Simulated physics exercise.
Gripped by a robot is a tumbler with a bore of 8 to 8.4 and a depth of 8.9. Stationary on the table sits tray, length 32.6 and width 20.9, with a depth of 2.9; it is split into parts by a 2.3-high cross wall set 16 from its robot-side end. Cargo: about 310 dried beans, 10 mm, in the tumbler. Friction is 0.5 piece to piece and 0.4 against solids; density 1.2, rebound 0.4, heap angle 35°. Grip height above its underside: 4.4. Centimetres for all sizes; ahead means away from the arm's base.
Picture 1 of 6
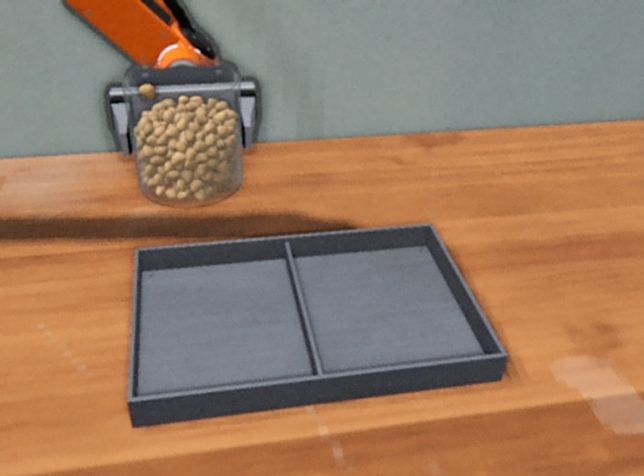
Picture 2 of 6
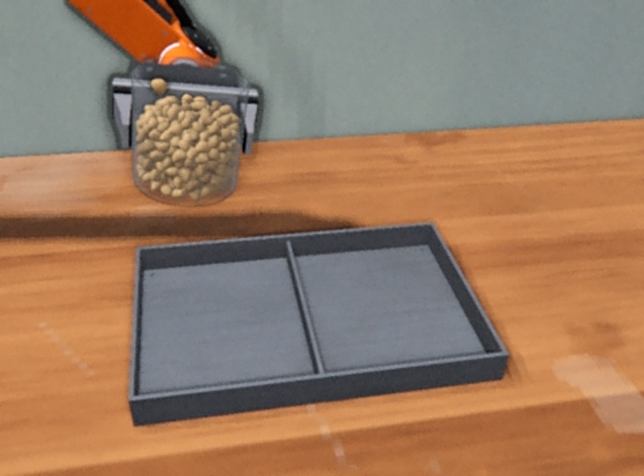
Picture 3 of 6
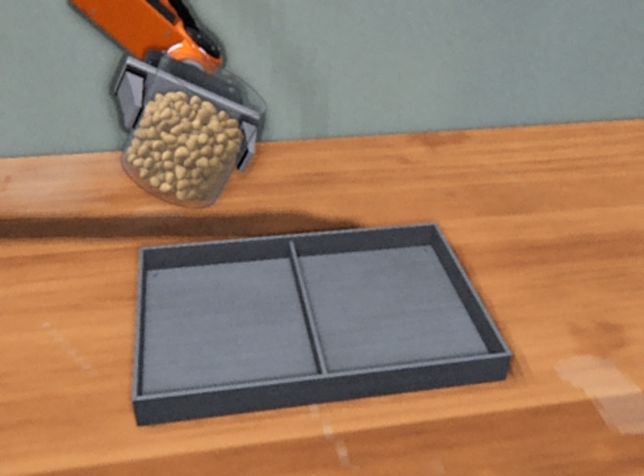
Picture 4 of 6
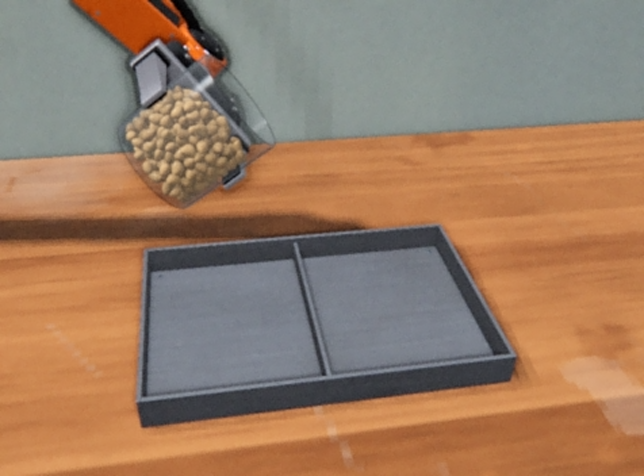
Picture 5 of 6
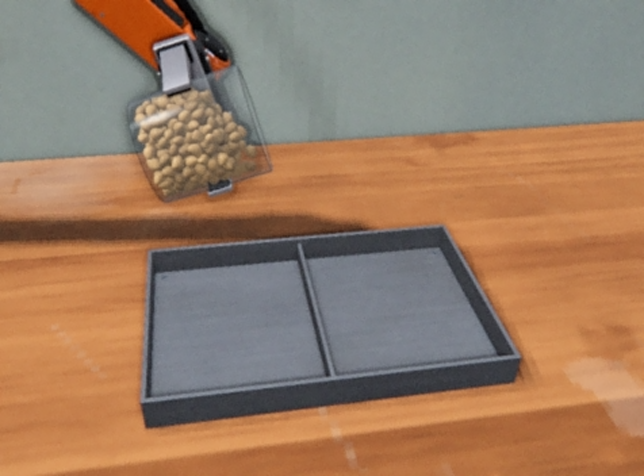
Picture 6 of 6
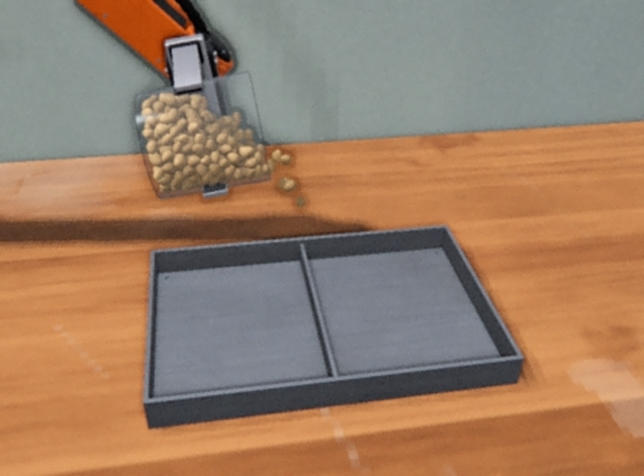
A clear tumbler full of tan dried beans, gripped by an orange robot arm at upper left, tilts steadily until it lies nearly on its side, and a few beans drop from its right edge. Below it, a dark grey tray split into two parts sits still on a wooden table before a grey-green wall. The view, from slightly above, barely shifts.
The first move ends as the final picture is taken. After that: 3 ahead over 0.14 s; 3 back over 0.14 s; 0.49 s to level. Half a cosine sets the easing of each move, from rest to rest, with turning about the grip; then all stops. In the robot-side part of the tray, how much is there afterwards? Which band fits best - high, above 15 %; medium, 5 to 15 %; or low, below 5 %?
Medium, 5 to 15 %.
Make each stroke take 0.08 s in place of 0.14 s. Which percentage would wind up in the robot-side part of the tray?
Roughly 5 in a hundred.
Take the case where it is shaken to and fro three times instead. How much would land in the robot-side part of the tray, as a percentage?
Result: Approximately 20 per cent.
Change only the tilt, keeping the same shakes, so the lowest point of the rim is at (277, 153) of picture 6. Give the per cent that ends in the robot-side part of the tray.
The share is around 0 %.
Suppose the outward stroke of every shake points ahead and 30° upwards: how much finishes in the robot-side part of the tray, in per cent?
10 %.
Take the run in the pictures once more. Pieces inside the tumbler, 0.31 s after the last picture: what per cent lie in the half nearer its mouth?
That share comes to roughly 40 percent.
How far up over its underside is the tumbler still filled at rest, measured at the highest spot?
Top of the fill: Near 8.5 cm.
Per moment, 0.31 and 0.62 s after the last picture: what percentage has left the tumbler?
At the first moment 15 per cent, at the second 15 per cent.
Then, 0.31 s on, tilted 81° forward, highest piece 23 above the table; 273 in the tumbler, 10 in the far-side part, 1 in the robot-side part, 30 in flight or on a rim.
Then, 0.62 s on, tilted 18° forward, highest piece 25 above the table; 261 in the tumbler, 28 in the robot-side part, 24 in the far-side part, 1 in flight or on a rim.
Then, 0.97 s on, level, highest piece 26 above the table; 261 in the tumbler, 28 in the robot-side part, 25 in the far-side part.
Then, 2.02 s on, level, highest piece 26 above the table; 261 in the tumbler, 28 in the robot-side part, 25 in the far-side part.
In the end, 261 in the tumbler, 28 in the robot-side part, 25 in the far-side part. That is 9 % in the robot-side part of the tray.
